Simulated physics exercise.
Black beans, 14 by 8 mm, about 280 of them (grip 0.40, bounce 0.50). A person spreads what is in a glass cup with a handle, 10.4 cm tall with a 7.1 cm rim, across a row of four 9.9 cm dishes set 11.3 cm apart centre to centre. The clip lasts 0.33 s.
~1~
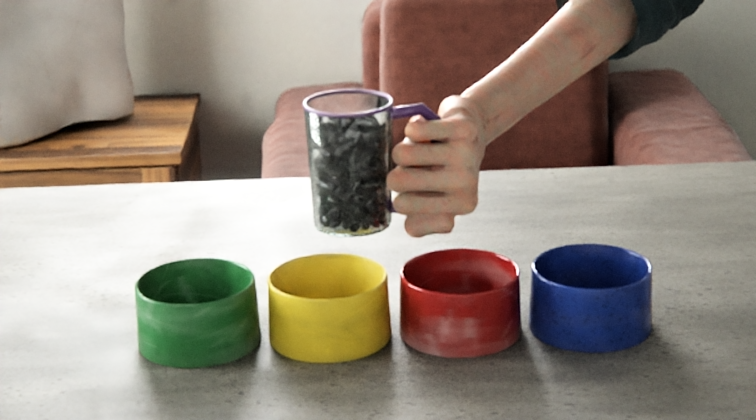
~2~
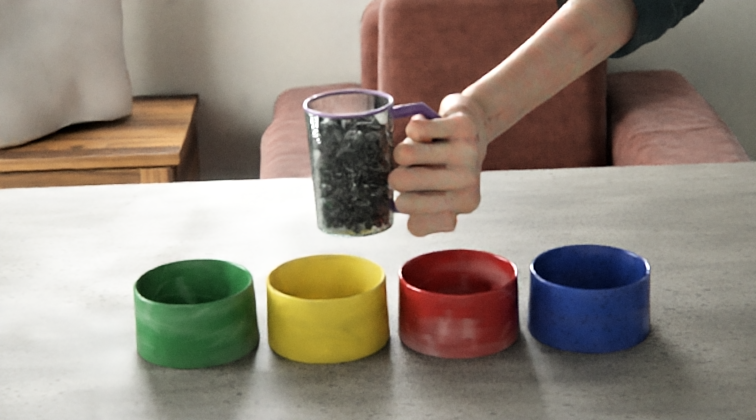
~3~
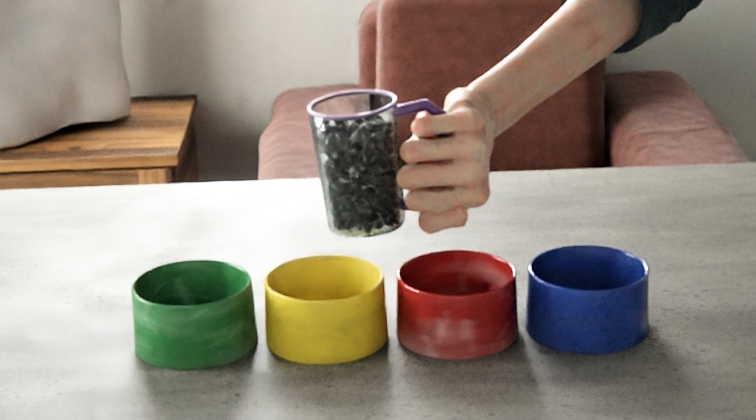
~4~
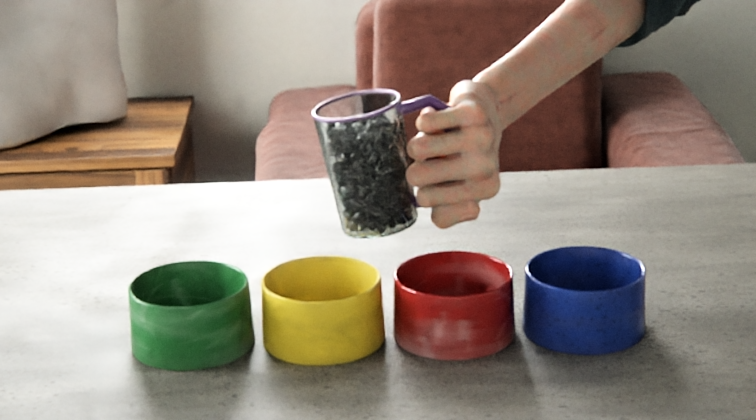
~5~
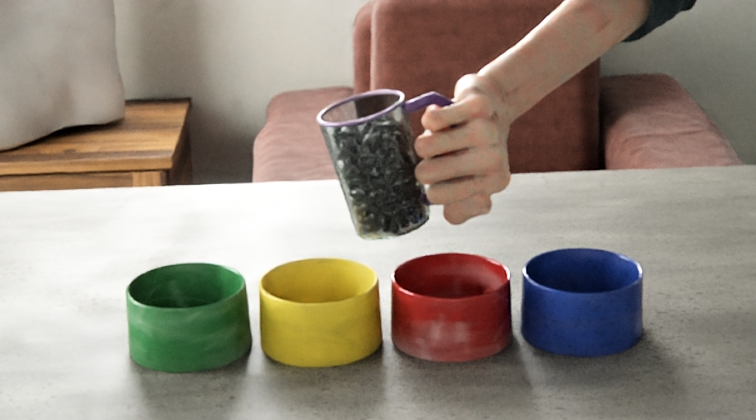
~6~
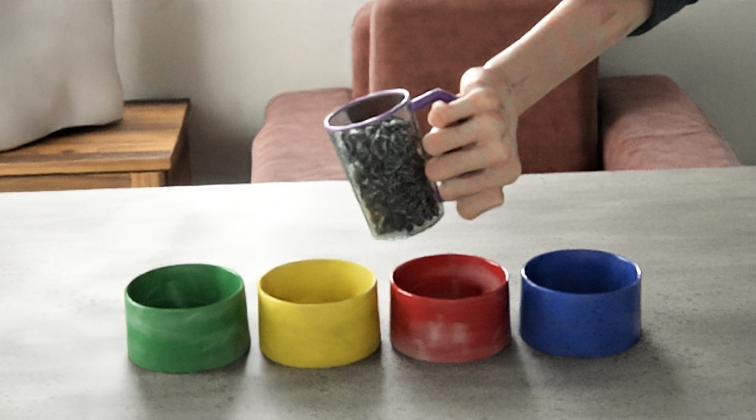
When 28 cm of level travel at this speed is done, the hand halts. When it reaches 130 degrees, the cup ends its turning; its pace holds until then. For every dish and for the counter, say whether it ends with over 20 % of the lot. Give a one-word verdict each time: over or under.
Verdicts: Red under, blue over, green under, yellow under, counter under.
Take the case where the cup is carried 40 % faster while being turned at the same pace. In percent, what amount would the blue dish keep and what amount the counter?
Shares: Blue 100, counter 0.
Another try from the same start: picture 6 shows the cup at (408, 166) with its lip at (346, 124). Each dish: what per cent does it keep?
Then red 0, blue 100, green 0, and yellow 0.
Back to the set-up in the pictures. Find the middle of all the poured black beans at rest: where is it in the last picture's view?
In the last view, approximately (584, 304).
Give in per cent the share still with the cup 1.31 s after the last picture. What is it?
Around 85 percent.
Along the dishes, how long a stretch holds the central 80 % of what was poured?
It spans roughly 6 centimetres along the row.
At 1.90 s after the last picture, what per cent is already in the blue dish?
By that moment, around 95 percent has got there.
Then, 0.79 s after the last picture, tilt 70 degrees; cup holds 100 %.
Then, 1.31 s after the last picture, tilt 105 degrees; cup holds 85 %, red 5 %, blue 5 %.
Then, 1.90 s after the last picture, tilt 130 degrees; cup holds 0 %, red 5 %, blue 95 %.
In the end, red 5 %, blue 95 %, green 0 %, yellow 0 %, counter 0 %.
